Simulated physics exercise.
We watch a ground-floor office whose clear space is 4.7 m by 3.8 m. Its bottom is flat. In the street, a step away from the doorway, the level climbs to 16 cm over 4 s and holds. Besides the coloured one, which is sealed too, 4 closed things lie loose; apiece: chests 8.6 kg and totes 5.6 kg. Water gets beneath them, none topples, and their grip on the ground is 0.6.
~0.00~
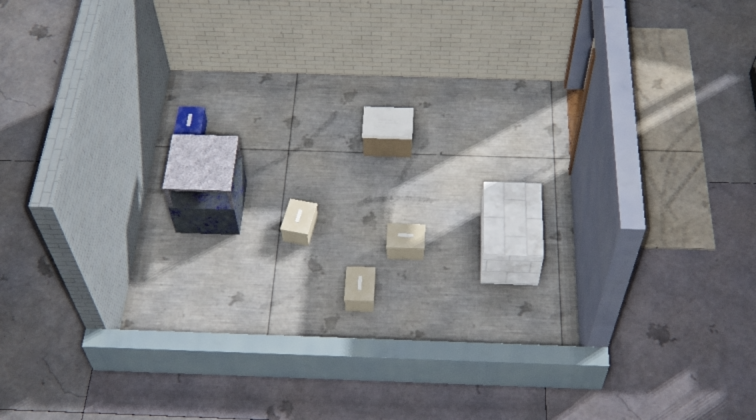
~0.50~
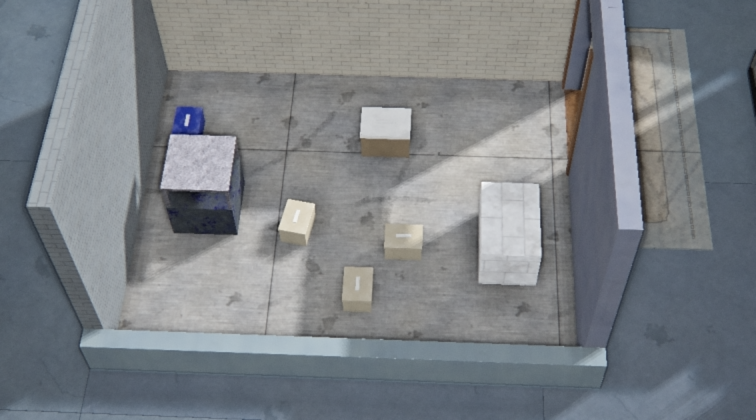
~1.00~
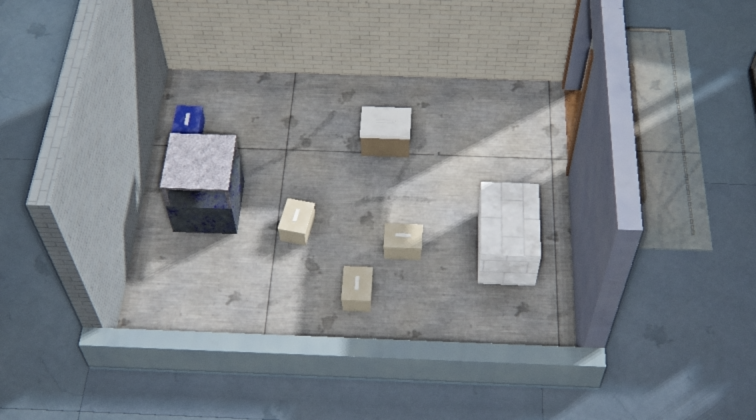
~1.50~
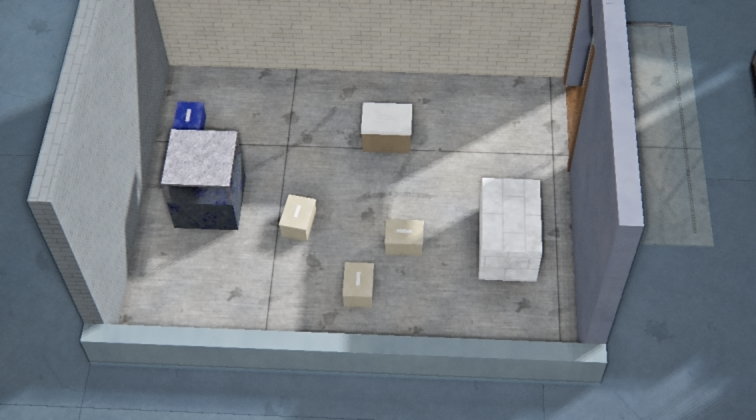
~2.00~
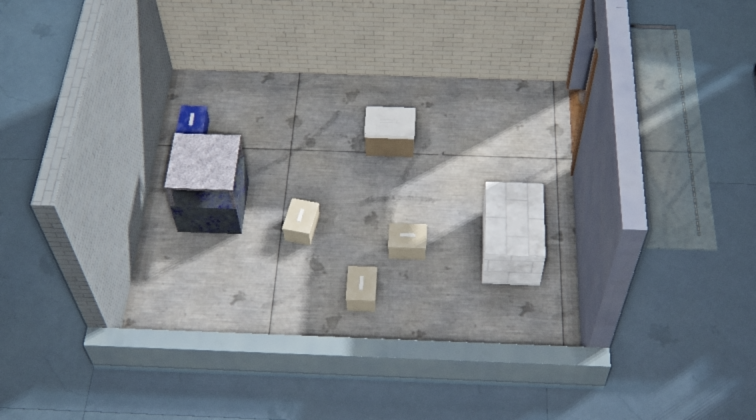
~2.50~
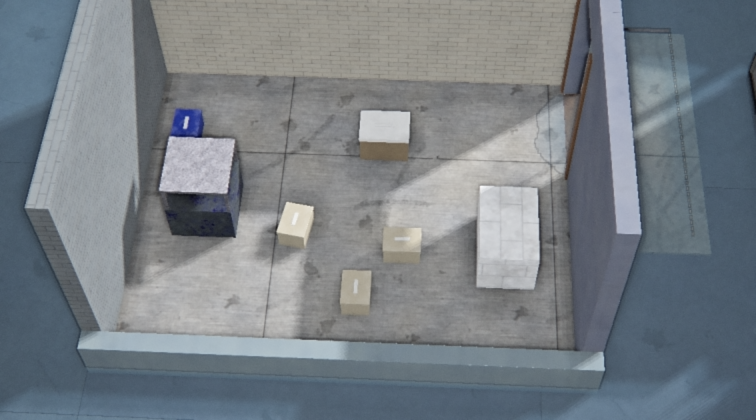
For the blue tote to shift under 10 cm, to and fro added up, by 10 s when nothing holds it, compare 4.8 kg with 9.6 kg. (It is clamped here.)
For it, neither load is enough.
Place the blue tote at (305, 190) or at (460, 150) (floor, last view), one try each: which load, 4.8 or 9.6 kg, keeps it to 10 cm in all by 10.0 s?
In that order: Only the larger holds; neither holds.
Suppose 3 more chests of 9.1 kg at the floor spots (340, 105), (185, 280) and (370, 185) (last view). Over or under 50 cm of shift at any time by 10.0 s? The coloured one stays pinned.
In that order: Over, under, past it.
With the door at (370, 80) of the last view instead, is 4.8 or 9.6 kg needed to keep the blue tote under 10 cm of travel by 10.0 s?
In that case the smaller load will do.
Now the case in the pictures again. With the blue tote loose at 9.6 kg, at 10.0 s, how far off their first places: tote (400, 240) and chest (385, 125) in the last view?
In that order: 0 cm, 140 cm.
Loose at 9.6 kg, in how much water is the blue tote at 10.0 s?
Roughly 8 cm.
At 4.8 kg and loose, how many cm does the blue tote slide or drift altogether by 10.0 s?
About 200 cm.
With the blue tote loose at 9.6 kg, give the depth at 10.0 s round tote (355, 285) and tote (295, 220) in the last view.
Roughly 1 and 4 cm.
After 3.5 s the blue tote would be 0 cm from its start with 4.8 kg and 0 cm from its start with 9.6 kg; 0 cm of water round it then.
After 4.5 s the blue tote would be 0 cm from its start with 4.8 kg and 0 cm from its start with 9.6 kg; 0 cm of water round it then.
After 7.0 s the blue tote would be 6 cm from its start with 4.8 kg and 0 cm from its start with 9.6 kg; 4 cm of water round it then.
After 10.0 s the blue tote would be 199 cm from its start with 4.8 kg and 64 cm from its start with 9.6 kg; 8 cm of water round it then.
